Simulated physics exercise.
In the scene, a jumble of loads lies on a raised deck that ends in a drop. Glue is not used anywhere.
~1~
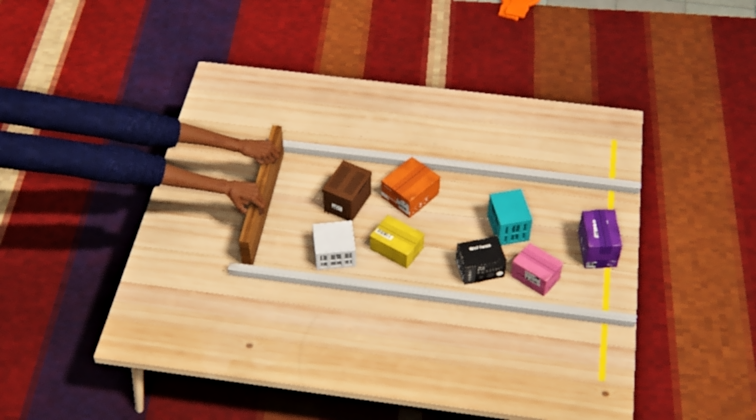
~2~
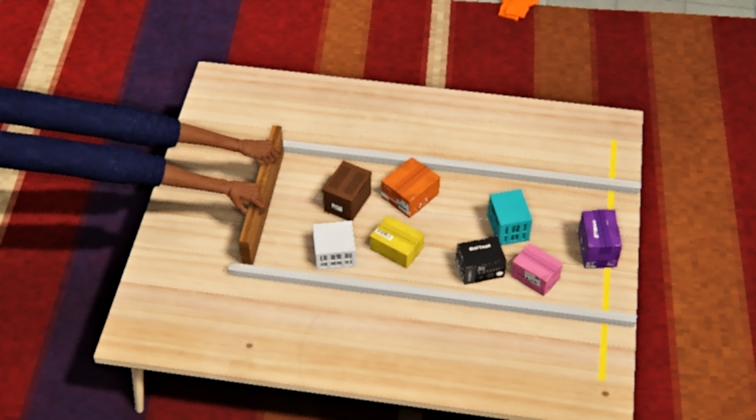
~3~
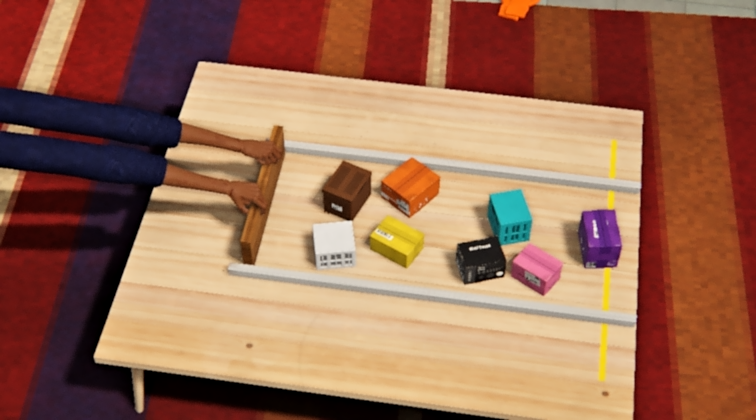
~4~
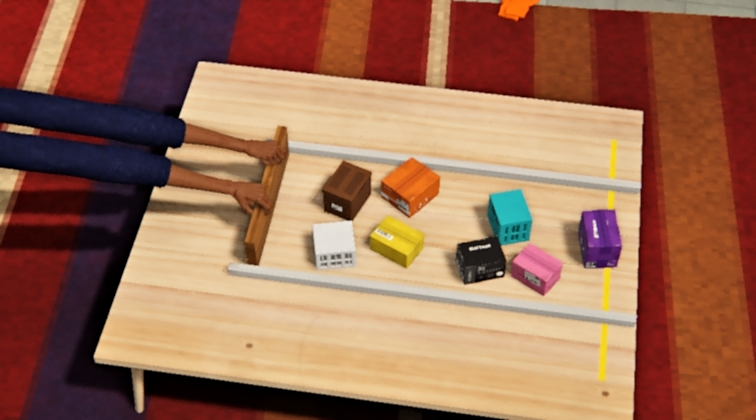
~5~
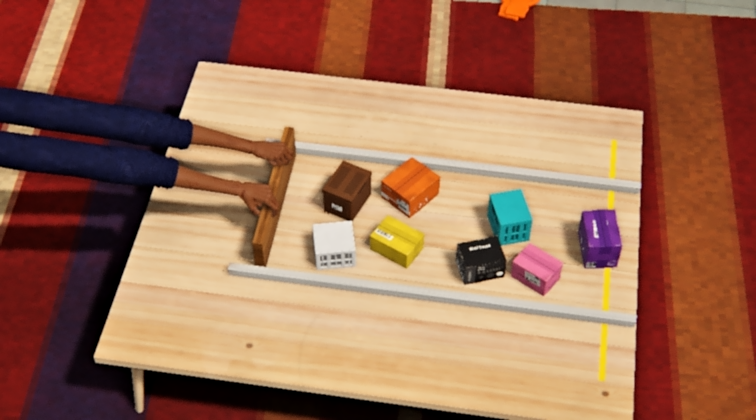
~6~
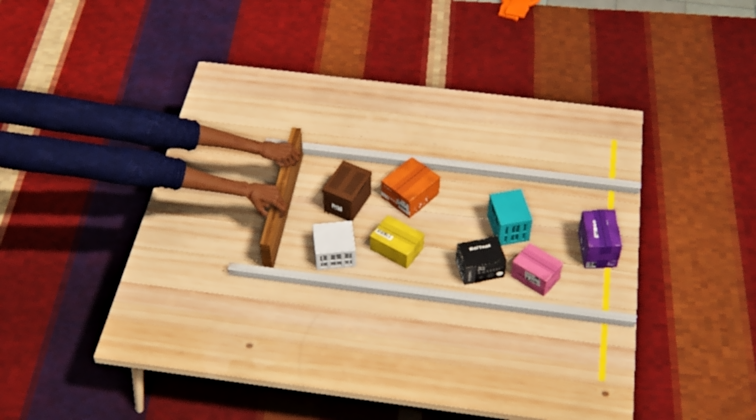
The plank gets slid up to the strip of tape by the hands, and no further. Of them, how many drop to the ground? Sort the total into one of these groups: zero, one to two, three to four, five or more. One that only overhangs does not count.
It goes in the group five or more.
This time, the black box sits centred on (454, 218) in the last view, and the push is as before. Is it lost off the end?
Result: The black box ends up off.
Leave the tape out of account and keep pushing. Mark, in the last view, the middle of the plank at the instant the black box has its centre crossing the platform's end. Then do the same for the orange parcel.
Middle: Roughly (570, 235); roughly (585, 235).
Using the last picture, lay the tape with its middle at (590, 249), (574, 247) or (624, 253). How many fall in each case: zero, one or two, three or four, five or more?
In order: Five or more; three to four; 5 or more.
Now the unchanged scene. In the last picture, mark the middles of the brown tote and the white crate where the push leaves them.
Near (628, 223) and (628, 291).
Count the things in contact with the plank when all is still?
Contact count: 2.
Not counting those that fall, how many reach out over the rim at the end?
I'd put it at 2.
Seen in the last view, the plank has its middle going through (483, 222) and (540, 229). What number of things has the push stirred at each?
At the first place 8, at the second 8.
A little later, none off yet; purple parcel at rest near (600, 239); pink parcel shifted a little near (549, 273); turquoise crate at rest near (510, 218).
When it is over, the number that fall off is five or more; down, yellow parcel, orange parcel, black box, turquoise crate, pink parcel and purple parcel.
